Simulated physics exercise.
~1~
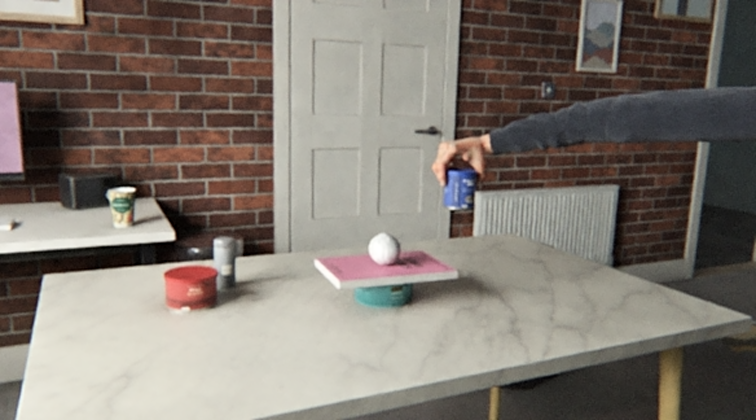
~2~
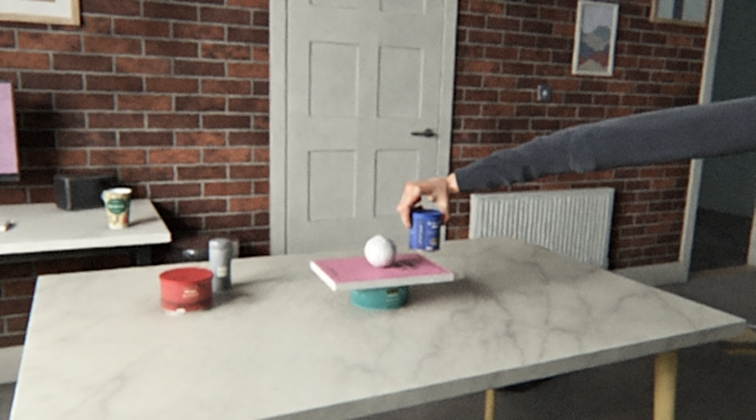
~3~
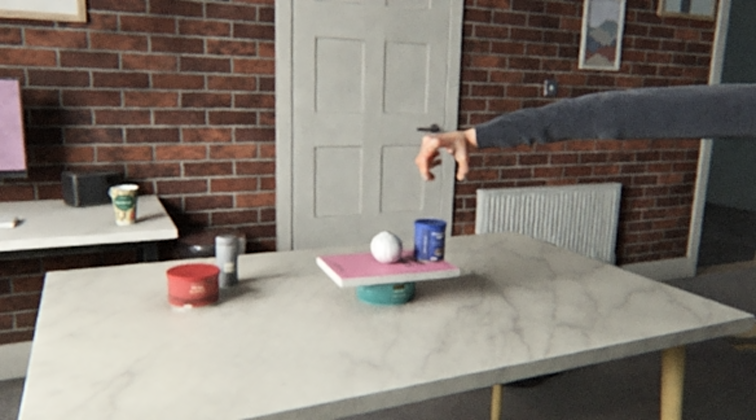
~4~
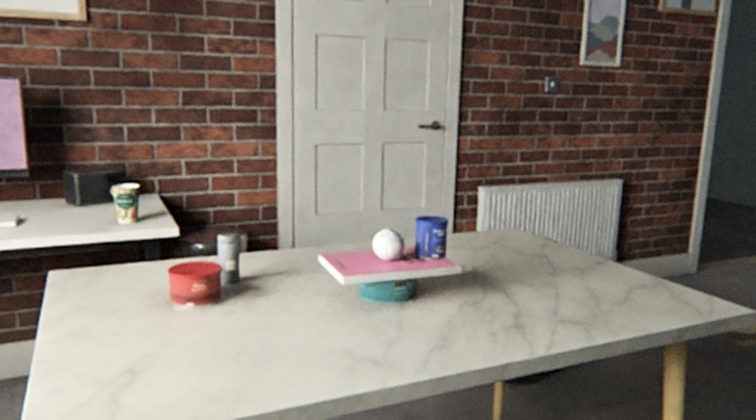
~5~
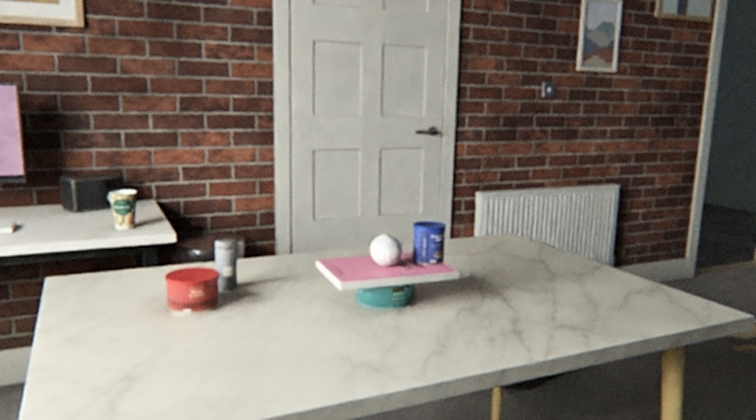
A hand lowers a blue pot beside the white onion, lets go, and the pile holds.
